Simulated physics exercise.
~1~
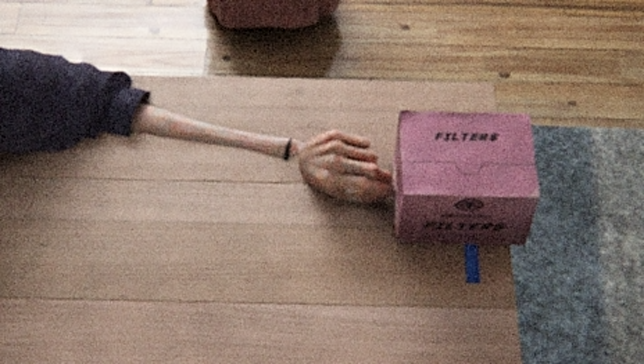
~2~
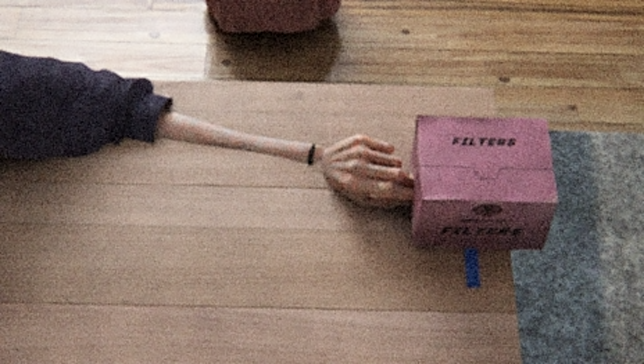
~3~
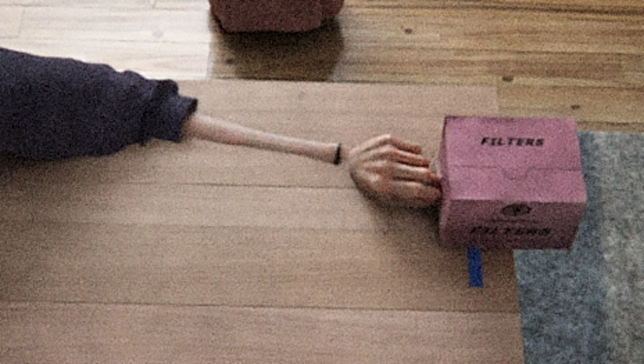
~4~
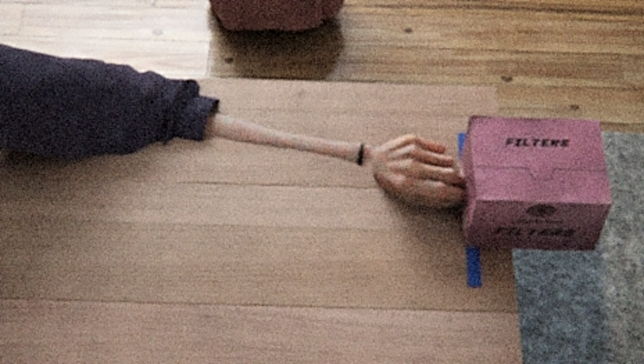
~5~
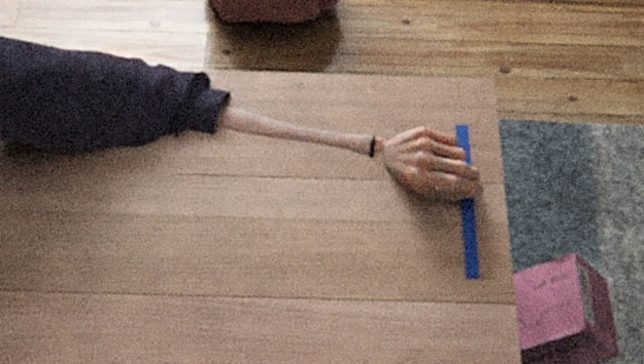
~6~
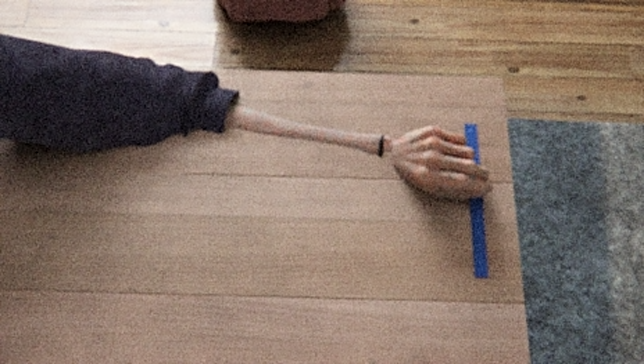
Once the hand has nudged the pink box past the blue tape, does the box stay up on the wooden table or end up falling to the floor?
The pink box falls to the floor, tumbling over the right-hand edge of the table while the hand stays behind near the blue tape.
The clip shows a dark-sleeved arm slowly sliding a pink box marked FILTERS rightward over a strip of blue tape near a wooden table's end, until the box tips off the edge and drops out of sight, leaving the hand resting by the tape.
